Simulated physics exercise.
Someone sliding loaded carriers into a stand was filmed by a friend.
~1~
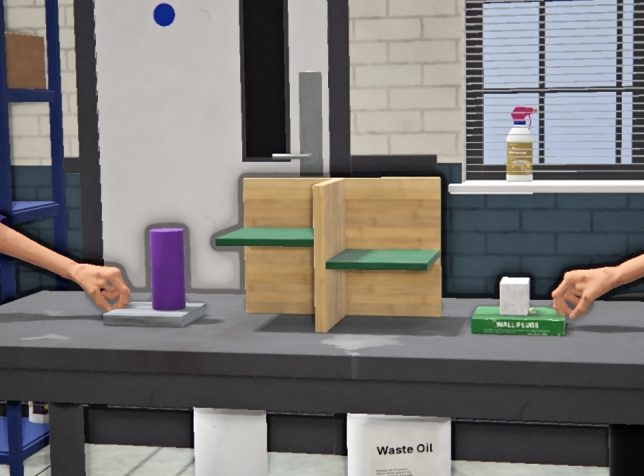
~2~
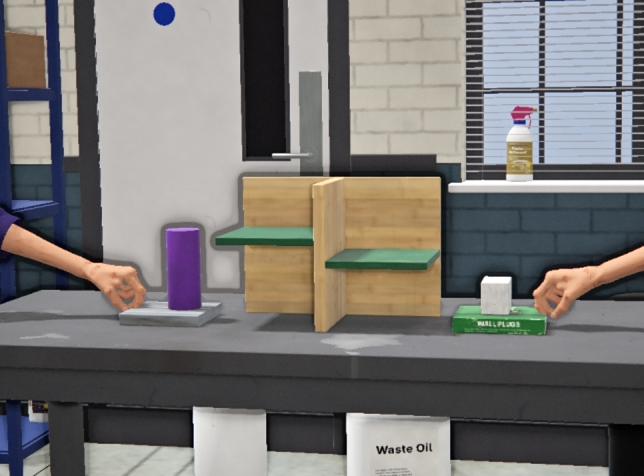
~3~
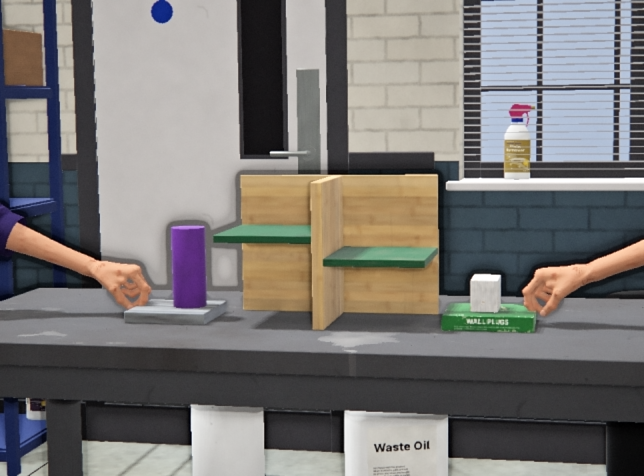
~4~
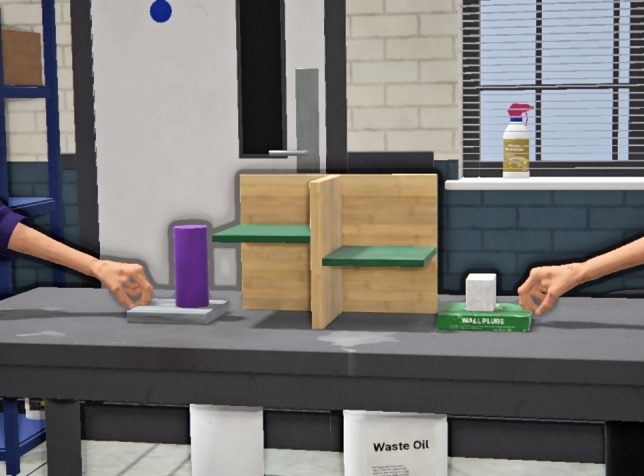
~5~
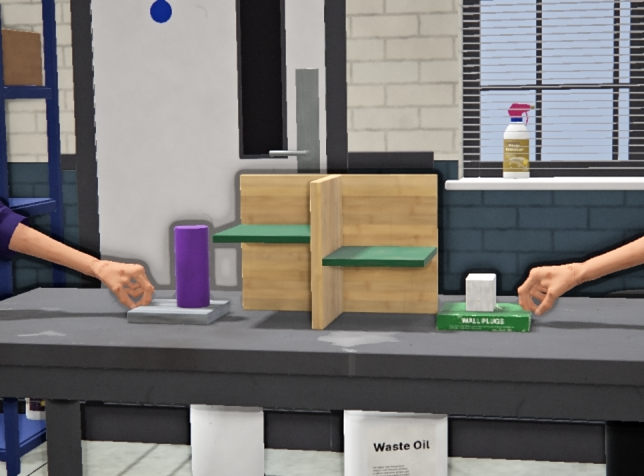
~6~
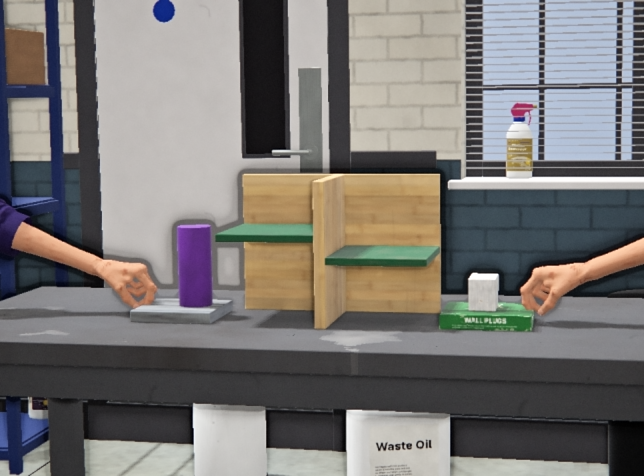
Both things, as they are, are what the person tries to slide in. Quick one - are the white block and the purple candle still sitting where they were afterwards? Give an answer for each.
The white block? Yes, still in its spot. The purple candle? No, it has been scraped off.
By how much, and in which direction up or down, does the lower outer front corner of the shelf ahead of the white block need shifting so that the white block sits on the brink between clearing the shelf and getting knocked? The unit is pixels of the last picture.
16 pixels or so, going down.
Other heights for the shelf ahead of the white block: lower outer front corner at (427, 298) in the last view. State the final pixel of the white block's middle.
Roughly (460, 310).
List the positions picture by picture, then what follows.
The first frame shows hands sliding the things forward; white block (515, 296); purple candle (168, 269); green box (520, 320).
The second frame shows hands sliding the things forward; purple candle (184, 269); grey board (172, 314).
The third frame shows hands sliding the things forward; white block (486, 293); shelf (329, 250).
The fourth frame shows hands sliding the things forward; purple candle (191, 266); green box (486, 316).
The fifth frame shows hands sliding the things forward; white block (481, 292); grey board (180, 312).
The sixth frame shows hands sliding the things forward; white block (484, 292); purple candle (195, 266); shelf (331, 249).
Then, 0.90 s on from there, white block riding along near (443, 292); purple candle turned 12° from its first pose near (219, 264).
Then, 1.42 s on from there, white block riding along near (411, 291); purple candle turned 45° from its first pose near (223, 266).
Then, 1.56 s on from there, white block riding along near (403, 291); purple candle on its side near (210, 285).
In the end, the white block clears the shelf, near (386, 291); the purple candle strikes the shelf, near (216, 292).
